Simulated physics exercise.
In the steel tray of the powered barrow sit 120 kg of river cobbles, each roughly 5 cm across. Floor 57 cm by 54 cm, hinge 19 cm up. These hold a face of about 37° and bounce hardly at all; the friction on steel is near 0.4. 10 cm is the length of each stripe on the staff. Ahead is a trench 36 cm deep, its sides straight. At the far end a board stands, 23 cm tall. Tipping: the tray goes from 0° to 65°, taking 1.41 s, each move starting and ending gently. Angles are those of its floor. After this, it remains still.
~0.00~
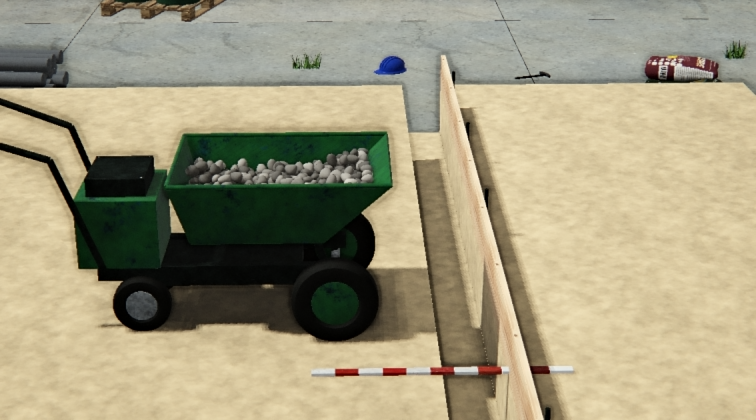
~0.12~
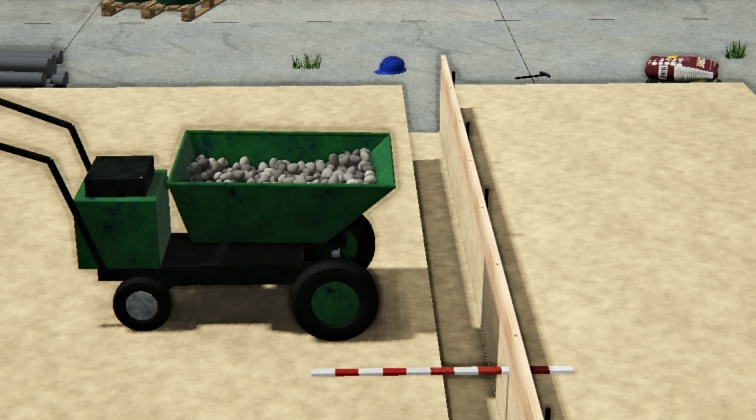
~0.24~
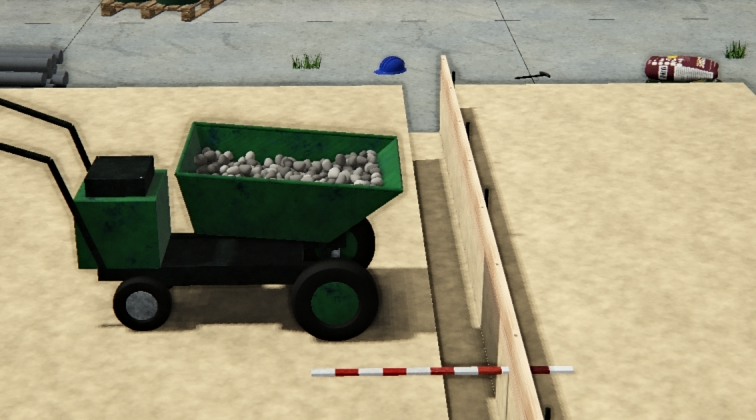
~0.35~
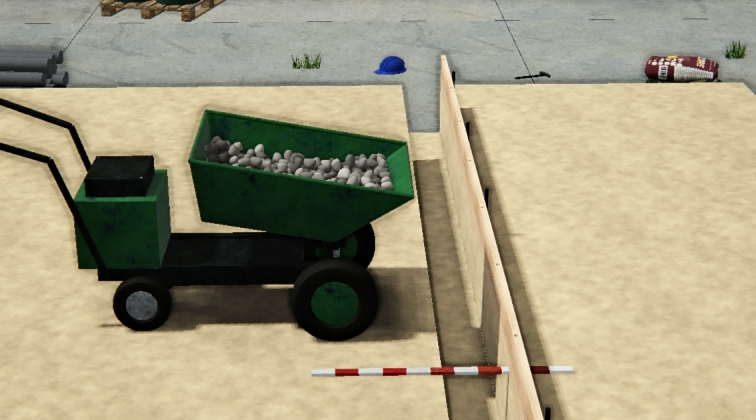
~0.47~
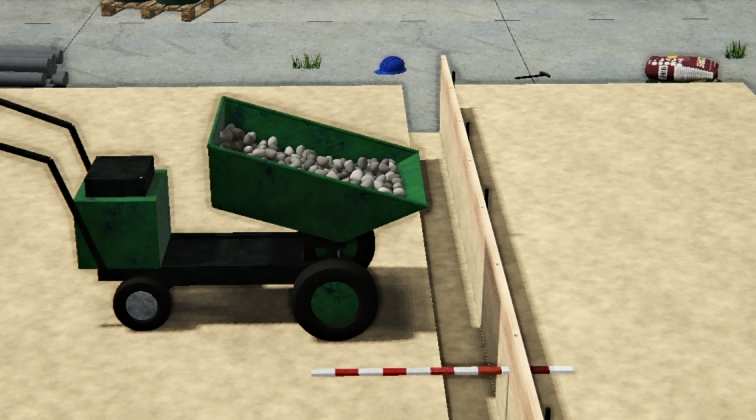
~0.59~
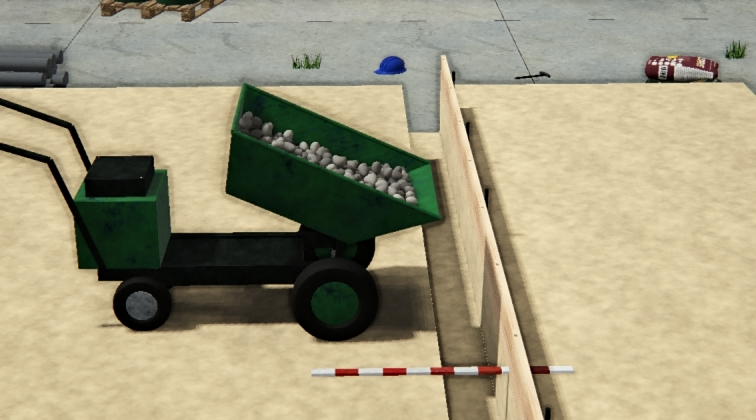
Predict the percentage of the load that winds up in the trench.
My prediction is about 78 per cent.
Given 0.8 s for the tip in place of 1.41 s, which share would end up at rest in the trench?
Around 75 per cent would end in the trench.
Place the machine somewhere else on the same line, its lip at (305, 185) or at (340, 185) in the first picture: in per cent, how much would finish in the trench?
It'd be around 75 per cent and after that around 100 per cent.
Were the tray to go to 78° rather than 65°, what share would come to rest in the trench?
Close to 95 per cent then.
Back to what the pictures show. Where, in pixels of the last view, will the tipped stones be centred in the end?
Roughly (474, 354), I'd say.
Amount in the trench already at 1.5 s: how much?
Close to 25 per cent has got there by then.
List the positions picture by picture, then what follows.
In the first picture, the tray is at 0°, its lip at (392, 186); the top of the load is at (354, 159).
In the second picture, lip at (395, 187), floor tilted 1°, highest stones at (316, 162); the stones move at 0.2 m/s on average.
In the third picture, lip at (403, 191), floor tilted 5°, highest stones at (252, 161); the stones move at 0.3 m/s on average.
In the fourth picture, the tray is at 10°, its lip at (414, 197); the top of the load is at (223, 150); the stones move at 0.5 m/s on average.
In the fifth picture, lip at (427, 206), floor tilted 17°, highest stones at (233, 138); the stones move at 0.5 m/s on average.
In the sixth picture, lip at (440, 219), floor tilted 25°, highest stones at (251, 126); the stones move at 0.6 m/s on average.
After 1.1 s the floor is at 55°; 100 % in the tray; the foremost stones are at (462, 242).
After 1.5 s the floor is at 65°; 69 % in the tray, 24 % in the trench, 7 % past the trench; the foremost stones are at (542, 282).
After 1.9 s the floor is at 65°; 37 % in the tray, 42 % in the trench, 21 % past the trench; the foremost stones are at (605, 290).
After 3.8 s the floor is at 65°; 0 % in the tray, 78 % in the trench, 22 % past the trench; the foremost stones are at (638, 289).
